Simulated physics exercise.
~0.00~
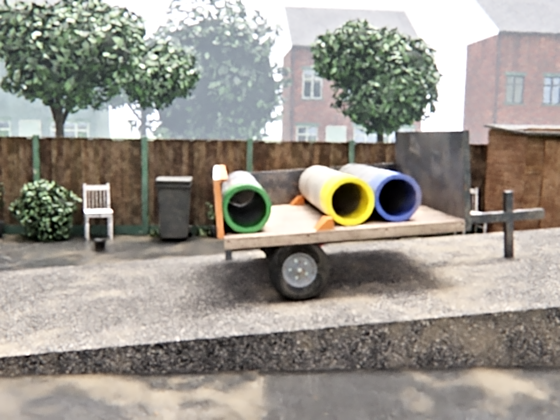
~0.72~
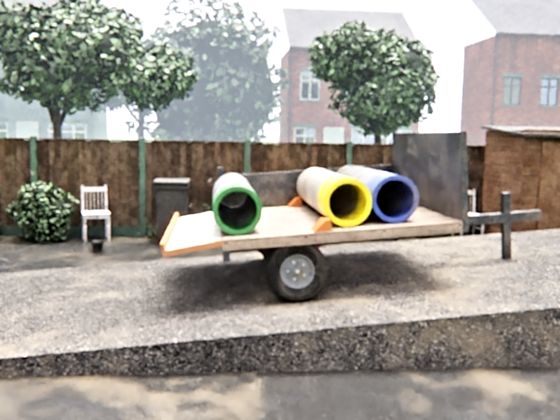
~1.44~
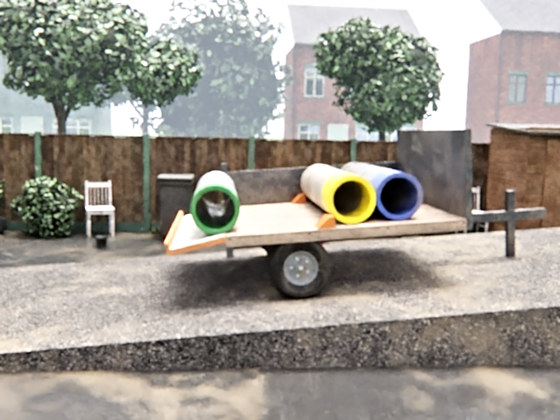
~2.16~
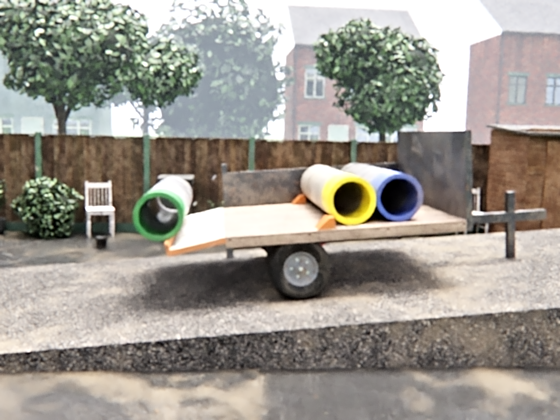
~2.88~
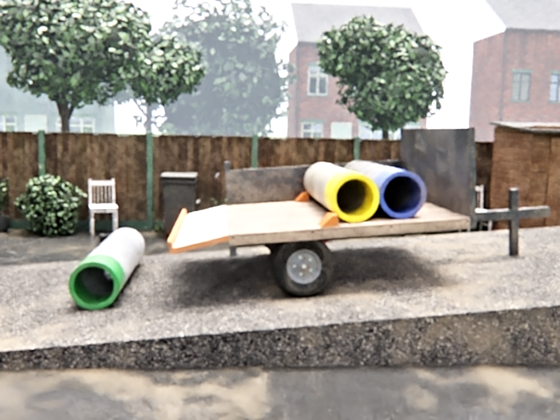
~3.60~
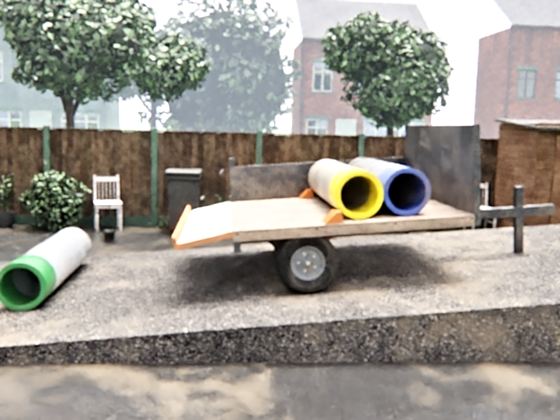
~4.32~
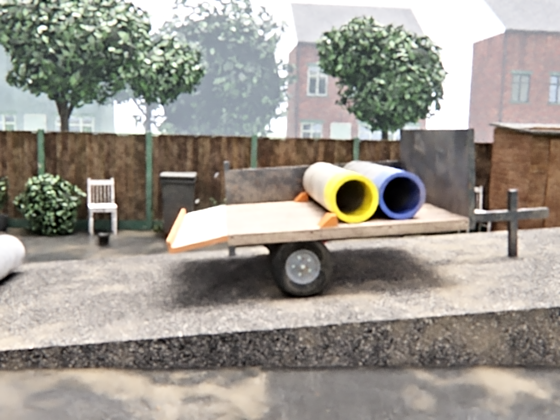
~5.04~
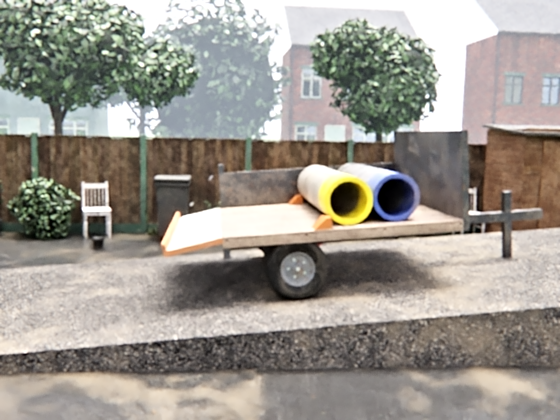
A tilted trailer carrying three thick pipes had its orange-edged tailgate drop open, and the green-rimmed pipe rolled left over it, fell to the ground and rolled out of view, while the yellow and blue ones stayed on the bed.
